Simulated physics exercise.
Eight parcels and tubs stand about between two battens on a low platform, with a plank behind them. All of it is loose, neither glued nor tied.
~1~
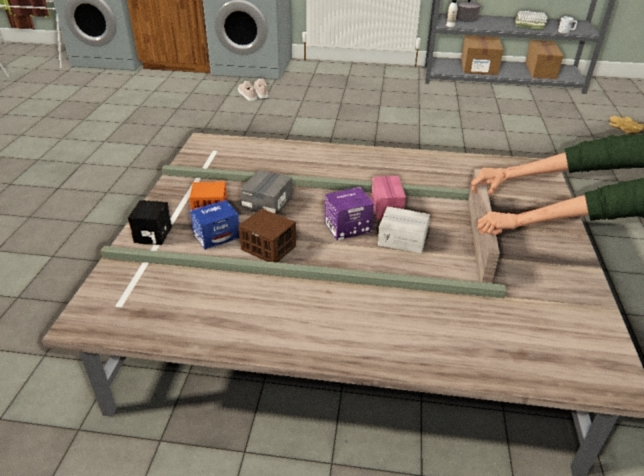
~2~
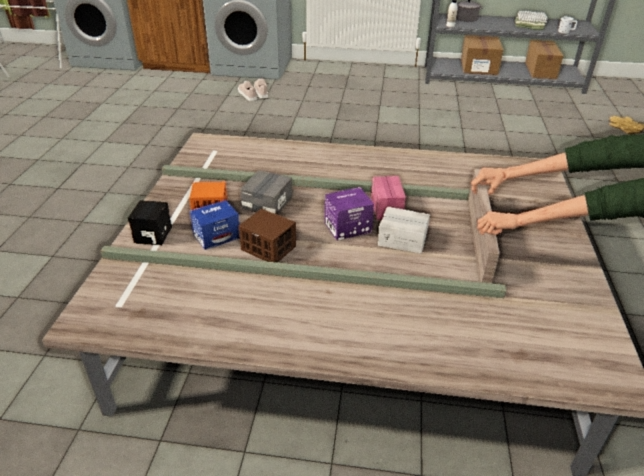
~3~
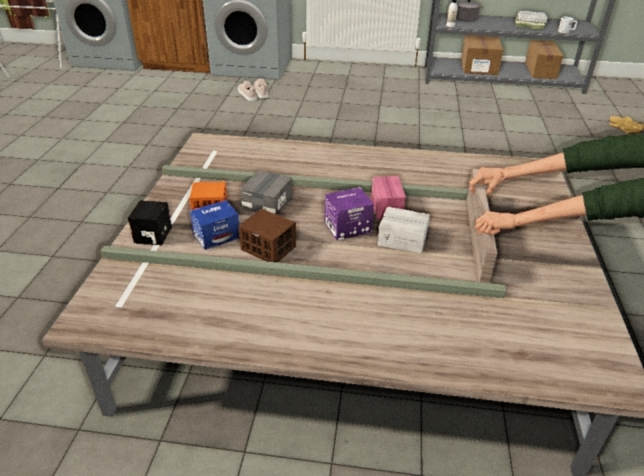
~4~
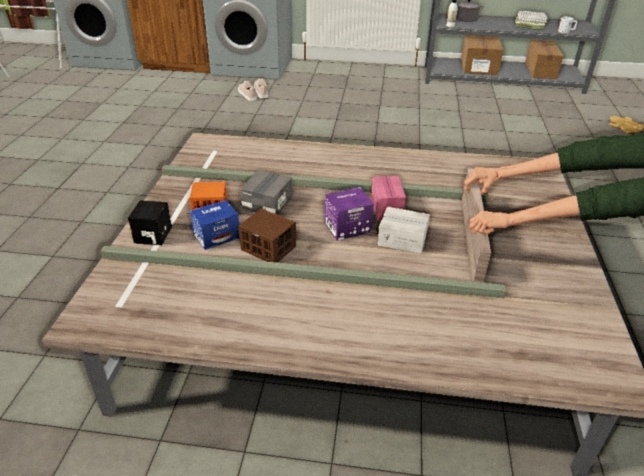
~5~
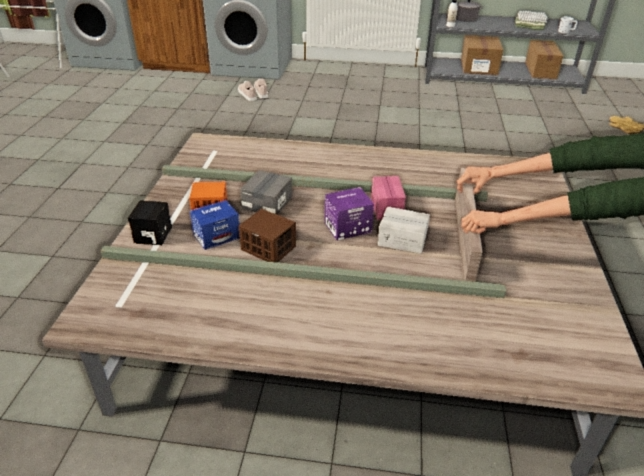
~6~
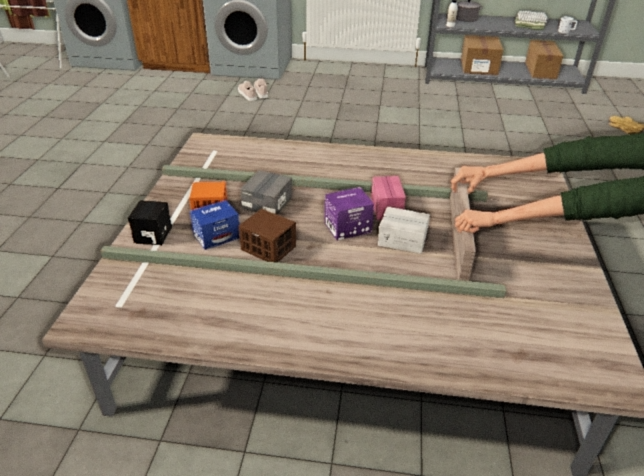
On a wooden table, two hands slide an upright plank slightly left behind some small boxes.
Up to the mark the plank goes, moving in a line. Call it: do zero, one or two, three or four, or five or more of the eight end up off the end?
Five or more end up off it.
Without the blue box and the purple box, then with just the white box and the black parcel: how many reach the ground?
You'd count 3 the first time and 3 the second time.
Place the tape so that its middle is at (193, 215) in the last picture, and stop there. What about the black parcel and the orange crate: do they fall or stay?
Here's how it goes: The black parcel goes down, and the orange crate goes down.
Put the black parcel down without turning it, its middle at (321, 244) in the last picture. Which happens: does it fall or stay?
It is safe.
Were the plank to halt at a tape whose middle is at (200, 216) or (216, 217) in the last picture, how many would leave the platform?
First 2, second 1.
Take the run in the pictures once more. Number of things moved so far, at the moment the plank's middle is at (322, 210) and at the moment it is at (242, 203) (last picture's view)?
Counts: 5 / 8.
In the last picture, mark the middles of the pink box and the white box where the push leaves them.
Pink box: (177, 179); white box: (134, 211).
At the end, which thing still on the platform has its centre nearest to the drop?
The white box ends nearest.
Early on, none off yet; black parcel at rest near (151, 223); orange crate at rest near (209, 200); blue box at rest near (216, 225).
Finally, the number that fall off is five or more; lost, purple box, grey parcel, blue box, orange crate and black parcel.
